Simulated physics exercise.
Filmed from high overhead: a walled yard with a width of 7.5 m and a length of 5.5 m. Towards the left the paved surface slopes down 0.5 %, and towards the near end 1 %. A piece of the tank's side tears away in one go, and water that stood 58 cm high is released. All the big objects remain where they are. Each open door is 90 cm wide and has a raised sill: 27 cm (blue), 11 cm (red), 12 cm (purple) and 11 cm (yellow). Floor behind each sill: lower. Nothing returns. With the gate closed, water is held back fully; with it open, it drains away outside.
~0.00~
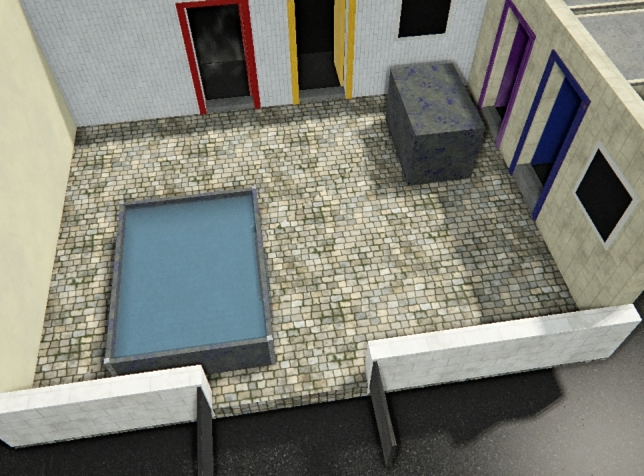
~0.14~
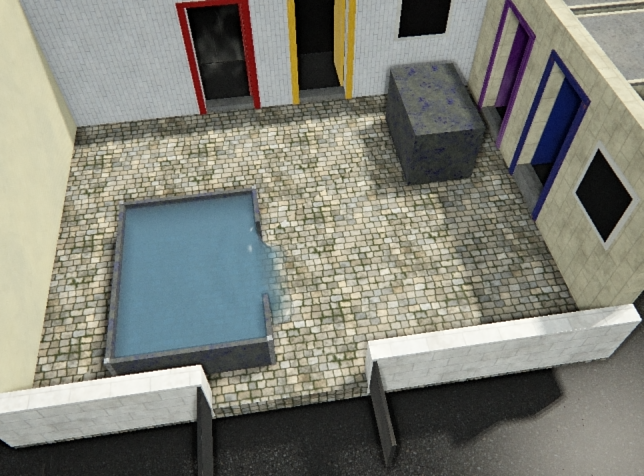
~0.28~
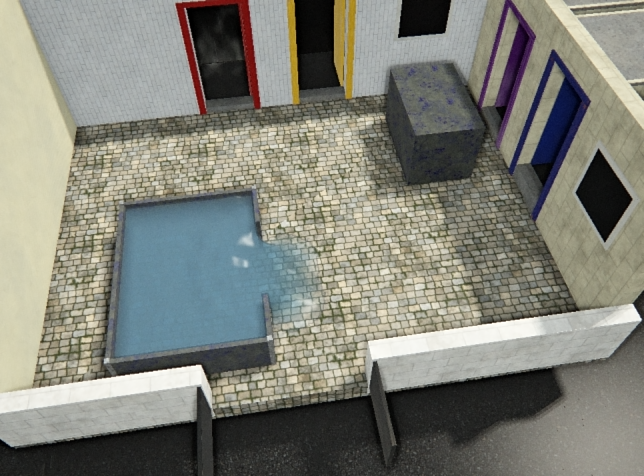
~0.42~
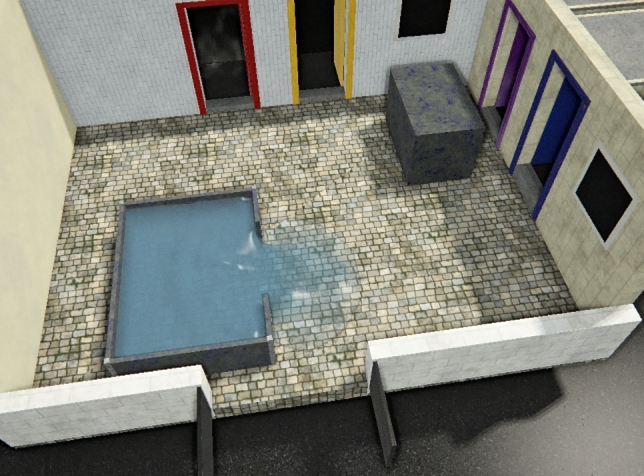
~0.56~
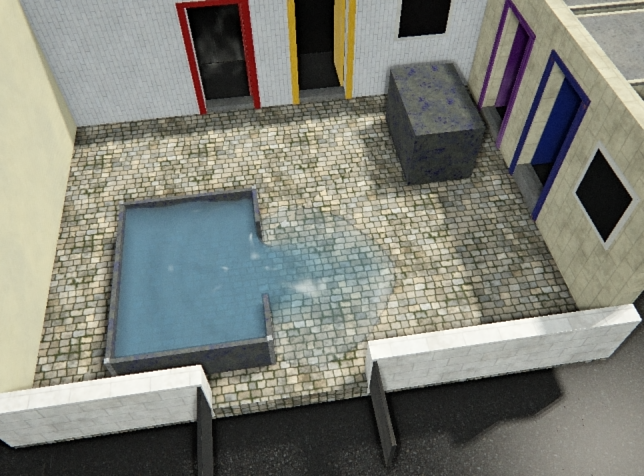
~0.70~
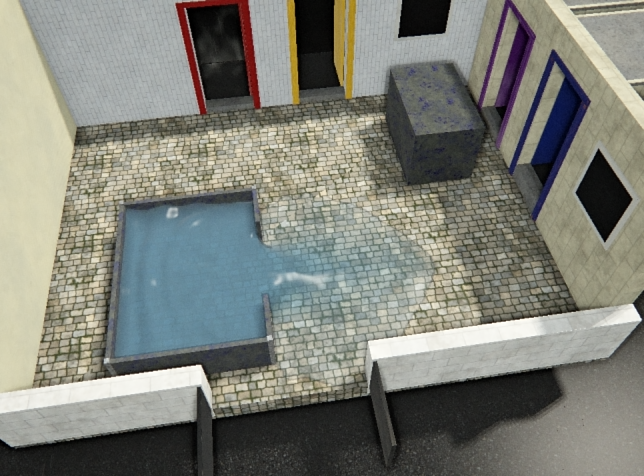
Water in a raised tank burst out through a gap that opened in its right side, then fanned across the paved yard toward the right, spreading wider and thinner over the stones.
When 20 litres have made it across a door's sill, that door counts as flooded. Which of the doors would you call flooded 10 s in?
I would call the blue door not flooded; I would call the red door not flooded; I would call the purple door not flooded; I would call the yellow door not flooded.
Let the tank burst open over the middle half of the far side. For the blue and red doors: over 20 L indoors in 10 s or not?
Blue: Within limit; red: Beyond limit.
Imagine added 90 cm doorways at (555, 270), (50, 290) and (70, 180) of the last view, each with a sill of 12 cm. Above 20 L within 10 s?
Result in order - more than that, not enough, not enough.
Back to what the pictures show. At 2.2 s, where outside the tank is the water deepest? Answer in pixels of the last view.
It's at about (564, 314) in the last picture.
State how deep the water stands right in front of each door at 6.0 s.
Depths: Blue door 14 cm, red door 1 cm, purple door 10 cm, yellow door 7 cm.
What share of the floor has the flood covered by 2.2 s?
Wet share: Near 40 percent.
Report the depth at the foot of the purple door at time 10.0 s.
Depth: Approx. 8.5 cm.
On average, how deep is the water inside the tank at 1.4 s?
42 cm.
After 1.4 s water covers 30 % of the floor and is deepest (33 cm) near (275, 287); blue door not reached, red door not reached, purple door not reached, yellow door not reached.
After 2.2 s water covers 40 % of the floor and is deepest (39 cm) near (564, 314); blue door 23 cm at the sill, 0 L in, red door not reached, purple door not reached, yellow door not reached.
After 3.5 s water covers 50 % of the floor and is deepest (28 cm) near (502, 322); blue door 19 cm at the sill, 0 L in, red door not reached, purple door 5 cm at the sill, 0 L in, yellow door 6 cm at the sill, 0 L in.
After 6.0 s water covers 60 % of the floor and is deepest (17 cm) near (530, 242); blue door 14 cm at the sill, 0 L in, red door 1 cm at the sill, 0 L in, purple door 10 cm at the sill, 0 L in, yellow door 7 cm at the sill, 0 L in.
After 10.0 s water covers 90 % of the floor and is deepest (11 cm) near (486, 350); blue door 11 cm at the sill, 0 L in, red door 6 cm at the sill, 0 L in, purple door 9 cm at the sill, 0 L in, yellow door 9 cm at the sill, 0 L in.
